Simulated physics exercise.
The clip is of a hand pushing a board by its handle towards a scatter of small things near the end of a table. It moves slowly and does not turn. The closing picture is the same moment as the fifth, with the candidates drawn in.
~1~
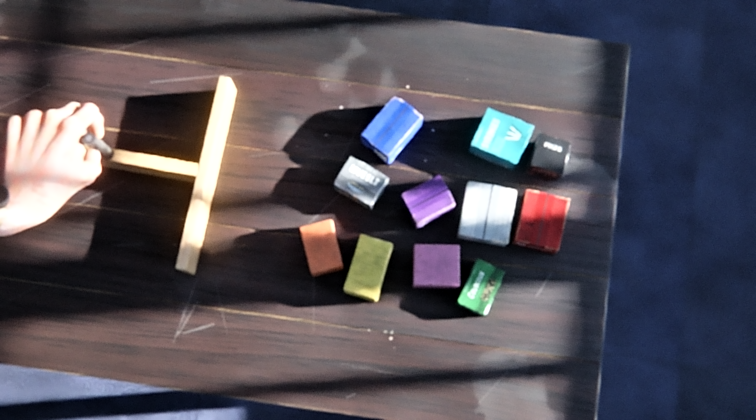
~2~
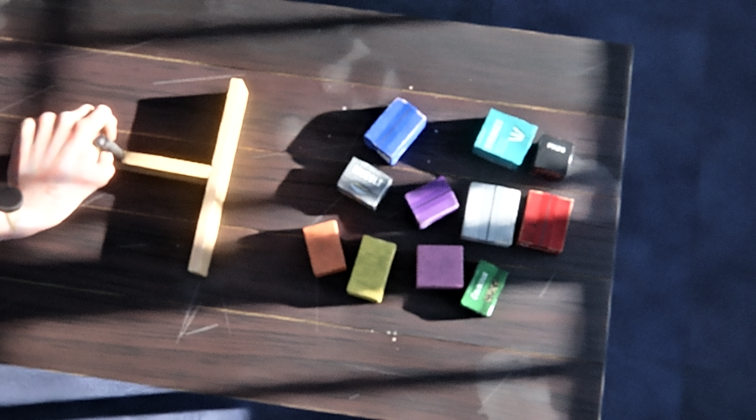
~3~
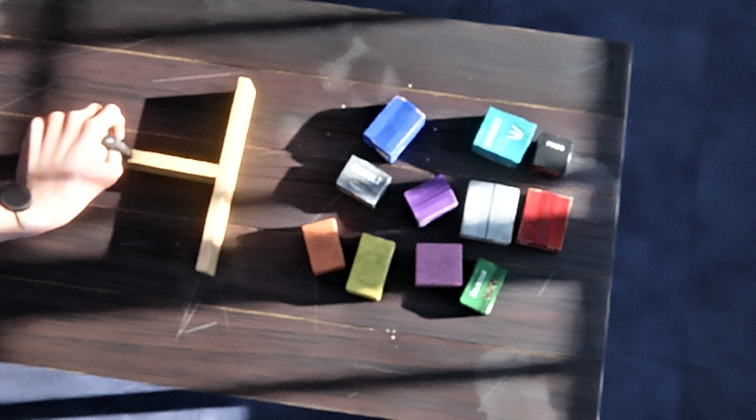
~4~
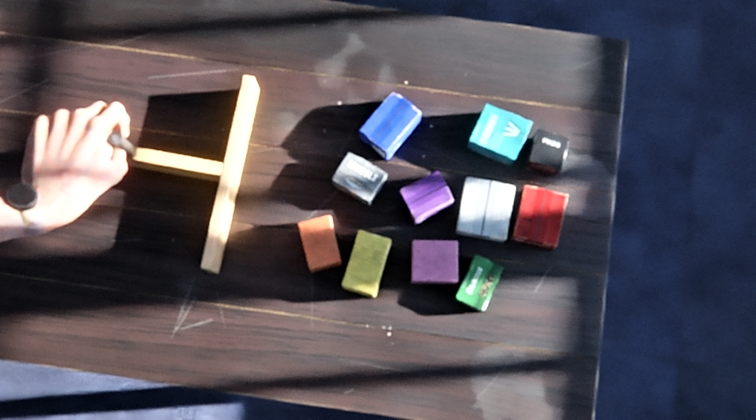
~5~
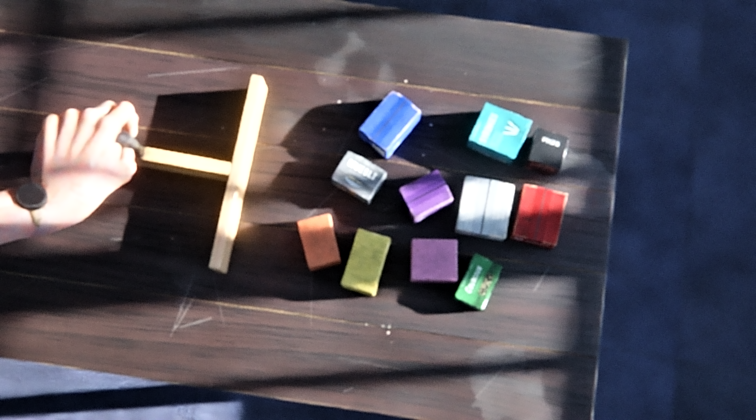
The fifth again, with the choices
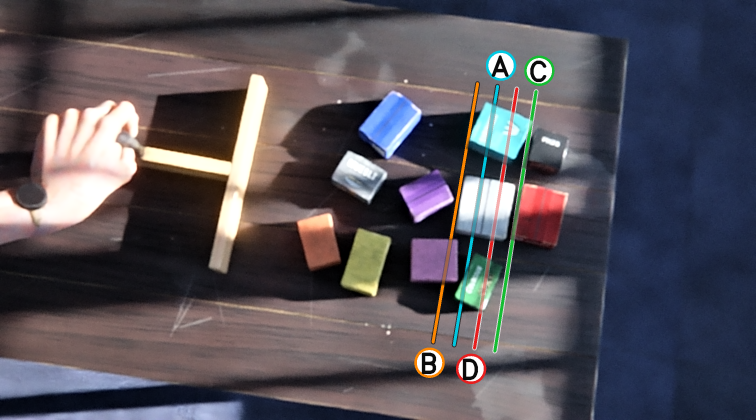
A hand slowly pushing a wooden board by its handle a short way right towards scattered colourful blocks on a dark table.
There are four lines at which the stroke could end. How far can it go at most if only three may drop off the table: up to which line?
At D, and not beyond.
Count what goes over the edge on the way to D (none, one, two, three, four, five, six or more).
Two.
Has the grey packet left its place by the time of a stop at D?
Yes.
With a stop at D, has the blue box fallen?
By then, no.
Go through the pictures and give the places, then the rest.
Grey packet (361, 184); blue box (391, 130); purple box (428, 202), in the first picture.
Board (215, 173); turquoise box (504, 141), in the second picture.
Board (223, 172); orange block (324, 247), in the third picture.
Board (228, 170); green packet (479, 283), in the fourth picture.
Board (236, 170); yellow block (367, 263); white box (484, 209); grey packet (359, 178), in the fifth picture.
On the marked copy, A at (477, 212); B at (456, 209); C at (516, 217); D at (496, 215).
Taking D. A third of the way, board (329, 183); yellow block (371, 263); orange block (340, 248).
Two thirds of the way, board (422, 196); red box (586, 230); green packet (541, 292).
When it is over, board (496, 206); red box over the edge; green packet over the edge; two fallen.
As for the rest, A is within the limit but short; B is within the limit but short; C drops four.
